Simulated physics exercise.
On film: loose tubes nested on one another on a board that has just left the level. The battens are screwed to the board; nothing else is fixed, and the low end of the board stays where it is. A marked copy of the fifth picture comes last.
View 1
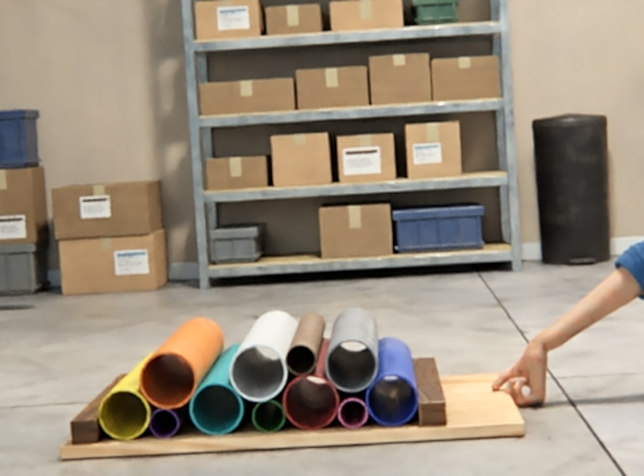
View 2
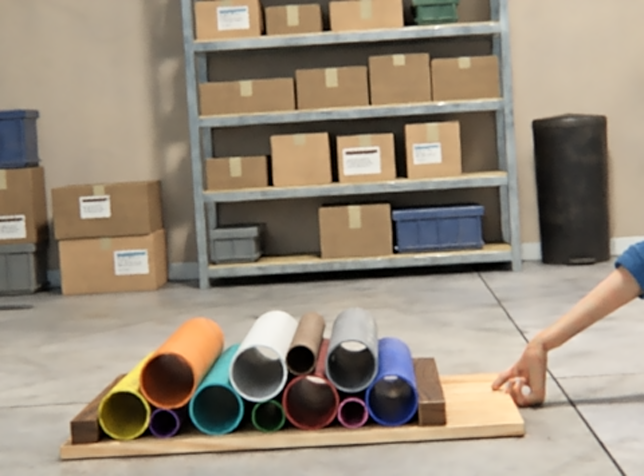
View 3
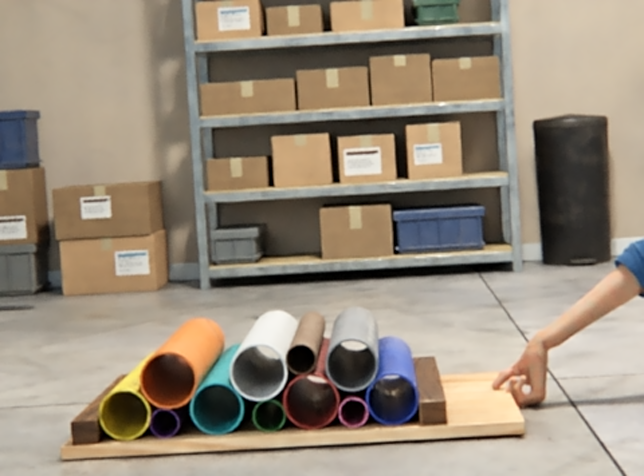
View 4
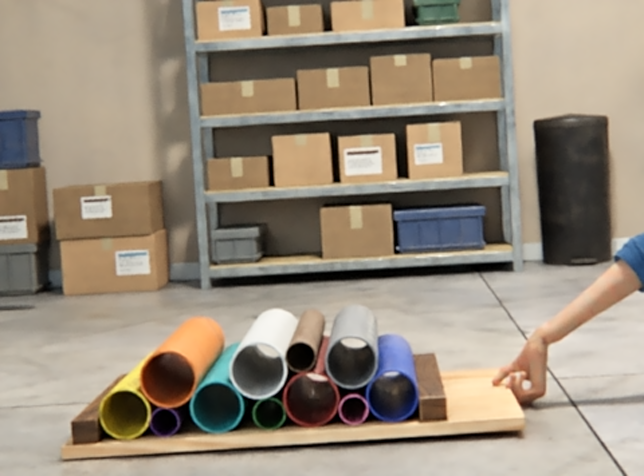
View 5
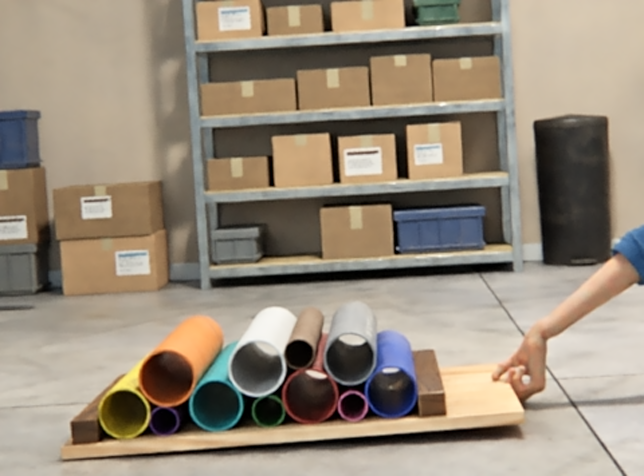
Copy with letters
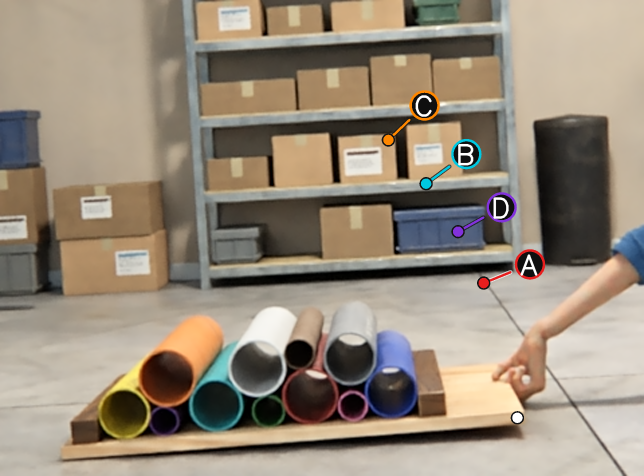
In a storeroom, a hand slightly lifts the right end of a board holding colourful tubes.
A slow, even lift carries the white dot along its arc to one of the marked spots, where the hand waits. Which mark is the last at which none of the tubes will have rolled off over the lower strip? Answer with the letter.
The answer is mark C.
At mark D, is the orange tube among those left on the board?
Yes.
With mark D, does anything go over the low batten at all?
No.
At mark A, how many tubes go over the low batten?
At A the number is none.
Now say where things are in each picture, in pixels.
Red tube (311, 402); pink tube (353, 413), in the first picture.
Pink tube (353, 413); blue tube (392, 400), in the second picture.
Board (298, 401); red tube (312, 401); pink tube (354, 412), in the third picture.
Board (299, 399); yellow tube (125, 413), in the fourth picture.
Board (298, 397); yellow tube (124, 413), in the fifth picture.
On the marked copy, A at (484, 283); B at (426, 184); C at (388, 140); D at (458, 232); the white dot at (517, 418).
With C. Early on, board at 21°.
Further on, board at 40°.
At the end, board at 40°, none over the low batten.
As for the rest, A none over the low batten; B none over the low batten; D none over the low batten.
